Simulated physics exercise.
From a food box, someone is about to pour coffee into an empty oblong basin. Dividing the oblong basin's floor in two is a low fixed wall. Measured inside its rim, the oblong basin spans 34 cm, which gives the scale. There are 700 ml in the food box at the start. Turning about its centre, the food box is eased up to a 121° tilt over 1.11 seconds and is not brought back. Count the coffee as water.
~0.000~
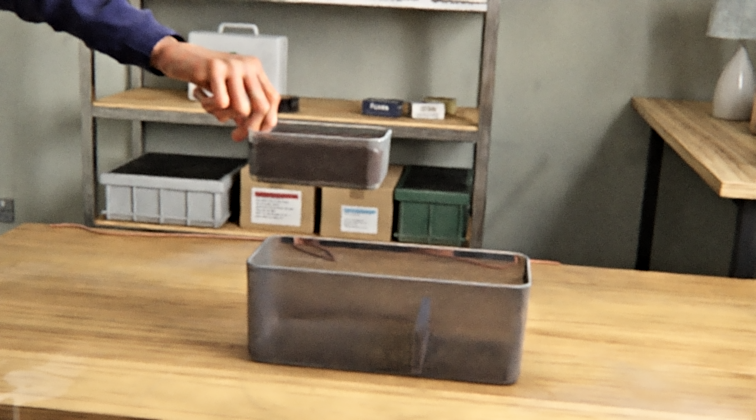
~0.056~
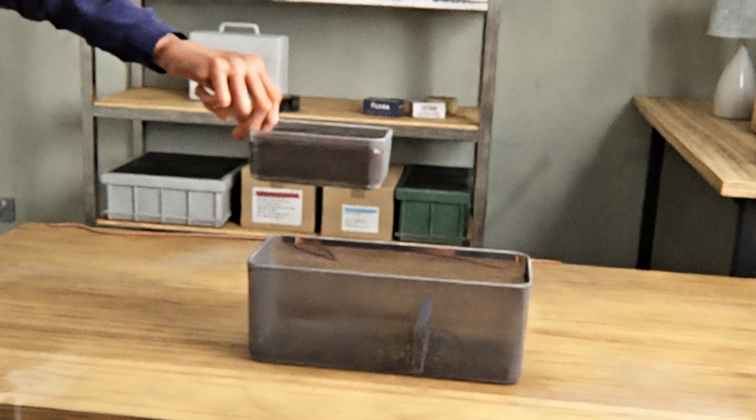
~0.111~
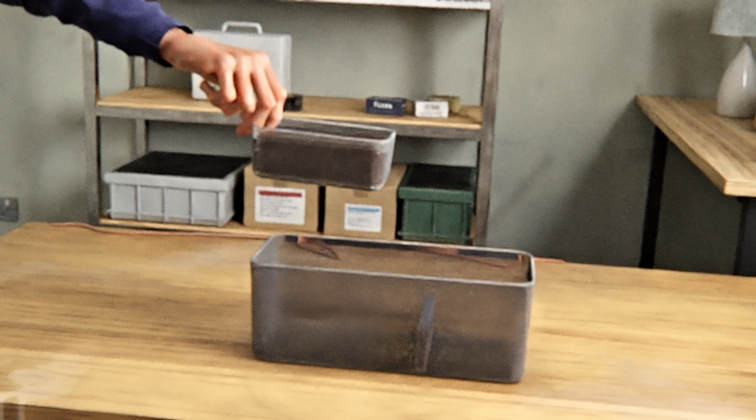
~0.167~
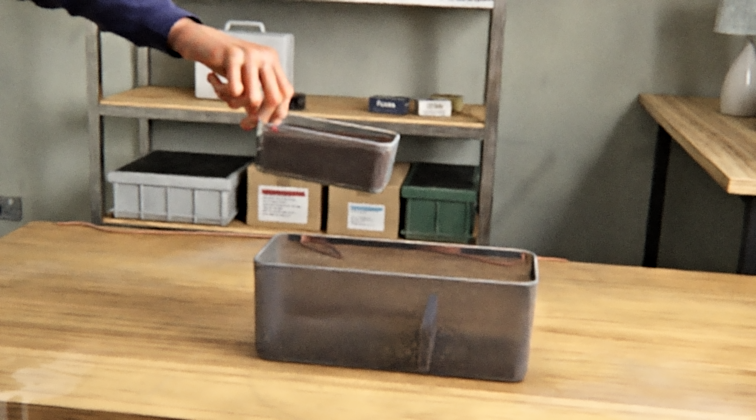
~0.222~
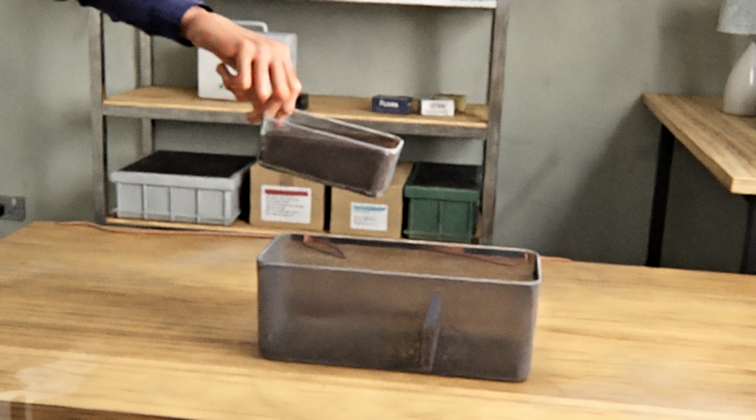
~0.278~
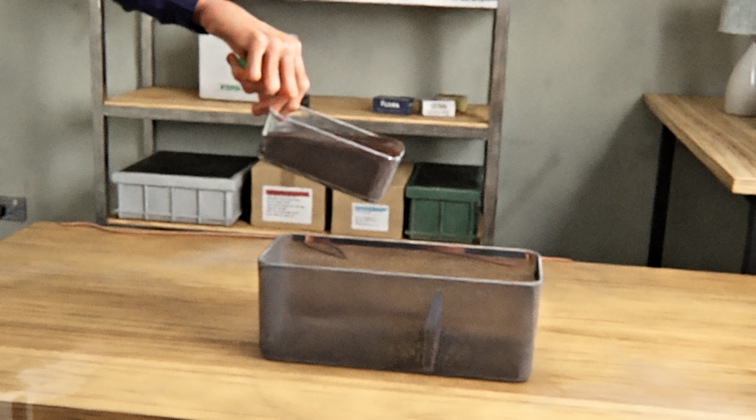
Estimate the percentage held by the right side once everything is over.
I would say 59 per cent.
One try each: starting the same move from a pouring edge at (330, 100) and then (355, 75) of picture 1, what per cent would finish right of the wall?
5 per cent first, 35 per cent second.
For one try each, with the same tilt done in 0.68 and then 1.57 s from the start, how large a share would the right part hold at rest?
I'd expect close to 40 per cent and then close to 65 per cent.
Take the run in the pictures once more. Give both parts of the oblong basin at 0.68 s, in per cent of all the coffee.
Left roughly 9, right roughly 42.
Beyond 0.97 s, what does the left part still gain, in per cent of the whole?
It comes to near 3 per cent.
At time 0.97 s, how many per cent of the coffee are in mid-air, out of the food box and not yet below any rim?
Near 2 per cent, I'd say.
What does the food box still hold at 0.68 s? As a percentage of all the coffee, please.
Roughly 14 per cent.
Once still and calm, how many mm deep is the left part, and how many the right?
Final reading - left some 10 mm, right some 26 mm.
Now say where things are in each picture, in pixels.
In the first frame, tilt 0°; pouring edge (387, 136); surface from (258, 133) to (385, 142); the oblong basin's rim runs from (258, 250) to (529, 272); the wall's top is at (423, 314).
In the second frame, tilt 1°; pouring edge (388, 136); surface from (259, 132) to (387, 142).
In the third frame, tilt 3°; pouring edge (391, 138); surface from (263, 130) to (390, 141).
In the fourth frame, tilt 7°; pouring edge (395, 141); surface from (267, 128) to (394, 141).
In the fifth frame, tilt 12°; pouring edge (399, 147); surface from (270, 128) to (399, 143).
In the sixth frame, tilt 18°; pouring edge (400, 155); surface from (271, 129) to (399, 149); 3 per cent is over the edge.
Then, 0.68 s in, the tilt is 81° and 15 per cent is still to pour, 9 is left of the wall and 42 right of it.
Then, 0.97 s in, the tilt is 116° and 1 per cent is still to pour, 34 is left of the wall and 59 right of it.
Then, 1.28 s in, the tilt is 121° and 0 per cent is still to pour, 38 is left of the wall and 59 right of it.
Then, 1.61 s in, the tilt is 121° and 0 per cent is still to pour, 38 is left of the wall and 59 right of it.
Finally, 38 per cent lies left of the wall, 59 right of it and 4 outside.
